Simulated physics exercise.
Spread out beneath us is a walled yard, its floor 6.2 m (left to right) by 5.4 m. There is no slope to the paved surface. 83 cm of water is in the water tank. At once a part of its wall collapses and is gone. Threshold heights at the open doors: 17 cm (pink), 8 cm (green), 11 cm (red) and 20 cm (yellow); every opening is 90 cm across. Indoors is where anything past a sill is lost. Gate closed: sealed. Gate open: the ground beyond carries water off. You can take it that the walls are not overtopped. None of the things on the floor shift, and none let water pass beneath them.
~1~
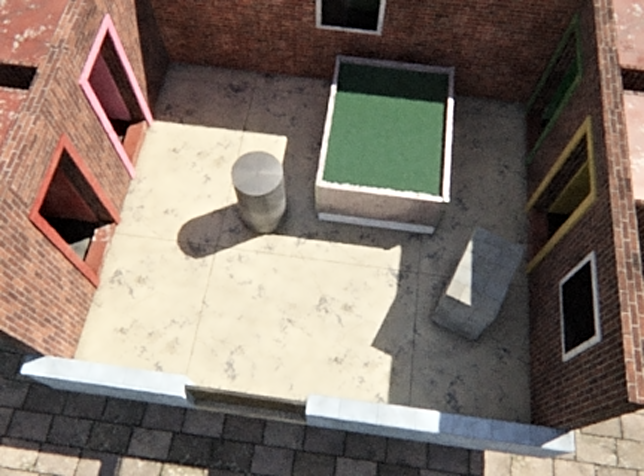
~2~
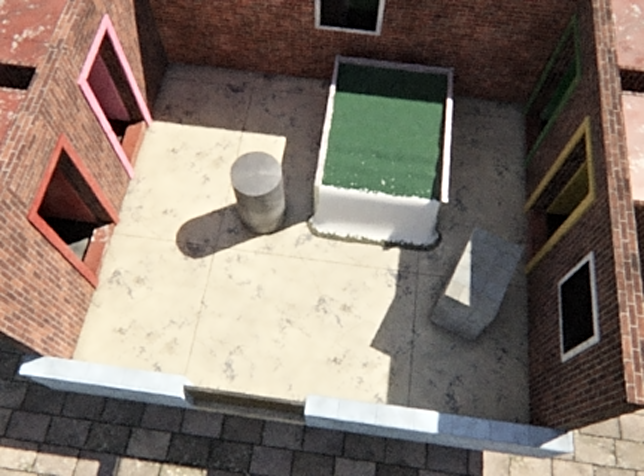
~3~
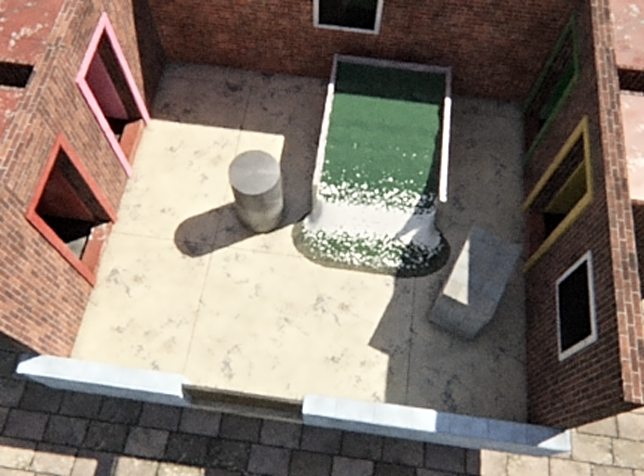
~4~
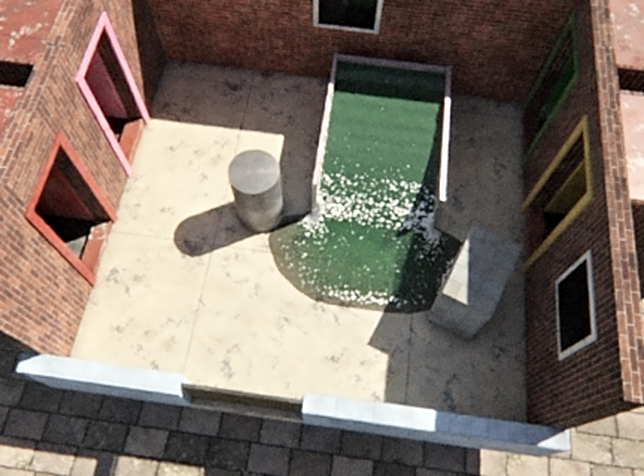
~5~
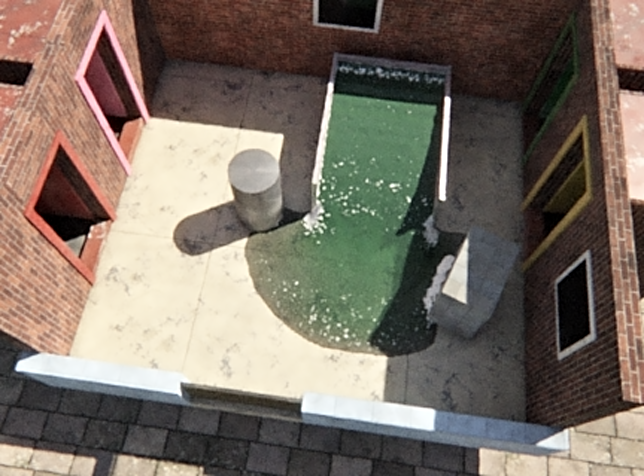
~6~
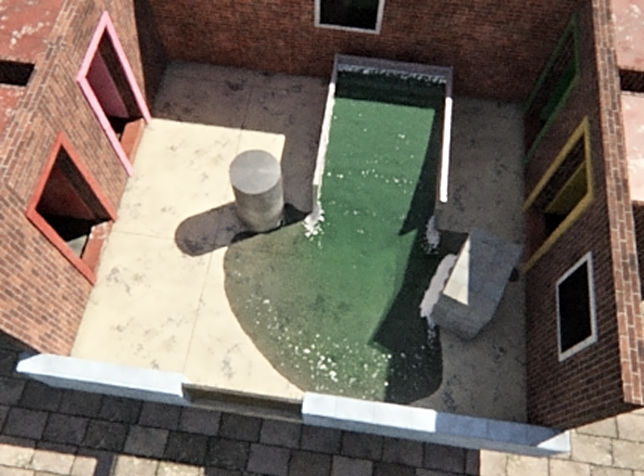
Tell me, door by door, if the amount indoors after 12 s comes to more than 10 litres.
Door by door: The pink door lets in no more than 10 litres; the green door lets in more than 10 litres; the red door lets in more than 10 litres; the yellow door lets in no more than 10 litres.
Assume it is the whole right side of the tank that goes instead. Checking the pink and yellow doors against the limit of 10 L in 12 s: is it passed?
Compared with that limit, pink falls short while yellow goes higher.
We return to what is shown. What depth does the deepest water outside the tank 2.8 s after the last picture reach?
I'd put it at close to 36 cm.
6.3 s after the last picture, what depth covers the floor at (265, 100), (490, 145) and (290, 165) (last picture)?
Depths in turn: Roughly 16, 12 and 7 centimetres.
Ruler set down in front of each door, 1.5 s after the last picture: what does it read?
Measured in centimetres, the pink door gives 0, the green door 0, the red door 0 and the yellow door 6.
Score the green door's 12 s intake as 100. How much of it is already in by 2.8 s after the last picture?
0 percent or so by then.
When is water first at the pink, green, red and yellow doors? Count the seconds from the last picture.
Pink 2.4 s, green 2.0 s, red 1.8 s, yellow 0.5 s.
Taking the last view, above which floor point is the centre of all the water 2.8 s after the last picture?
Centre: Approx. (328, 281) px.
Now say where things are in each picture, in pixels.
The first picture shows the water tank at (388, 127) is whole and still, 83 cm deep.
In the second picture, water pours out at (377, 210) and has run 1.0 m, to (438, 235); typically 10 cm deep outside, 83 cm at the water tank's back.
In the third picture, water pours out at (374, 211) and has run 1.2 m, to (442, 257); typically 14 cm deep outside, 83 cm at the water tank's back.
In the fourth picture, the front is at (281, 261), 1.5 m from the gap at (374, 212); 3.0 m2 of floor is under water; 82 cm left at the back of the water tank.
In the fifth picture, water pours out at (373, 212) and has run 2.0 m, to (397, 350); typically 10 cm deep outside, 74 cm at the water tank's back.
In the sixth picture, water pours out at (374, 213) and has run 2.7 m, to (326, 395); typically 8 cm deep outside, 70 cm at the water tank's back.
Then, 0.7 s after the last picture water covers 40 % of the floor and is deepest (56 cm) near (347, 407); pink door not reached, green door not reached, red door not reached, yellow door 6 cm at the sill, 0 L in.
Then, 1.5 s after the last picture water covers 50 % of the floor and is deepest (48 cm) near (526, 433); pink door not reached, green door not reached, red door not reached, yellow door 6 cm at the sill, 0 L in.
Then, 2.8 s after the last picture water covers 70 % of the floor and is deepest (36 cm) near (68, 366); pink door 5 cm at the sill, 0 L in, green door 5 cm at the sill, 0 L in, red door 21 cm at the sill, 13 L in, yellow door 14 cm at the sill, 0 L in.
Then, 6.3 s after the last picture water covers 100 % of the floor and is deepest (24 cm) near (342, 88); pink door 7 cm at the sill, 0 L in, green door 14 cm at the sill, 47 L in, red door 11 cm at the sill, 67 L in, yellow door 5 cm at the sill, 0 L in.
Then, 11.3 s after the last picture water covers 100 % of the floor and is deepest (15 cm) near (272, 115); pink door 12 cm at the sill, 0 L in, green door 10 cm at the sill, 83 L in, red door 11 cm at the sill, 69 L in, yellow door 8 cm at the sill, 0 L in.
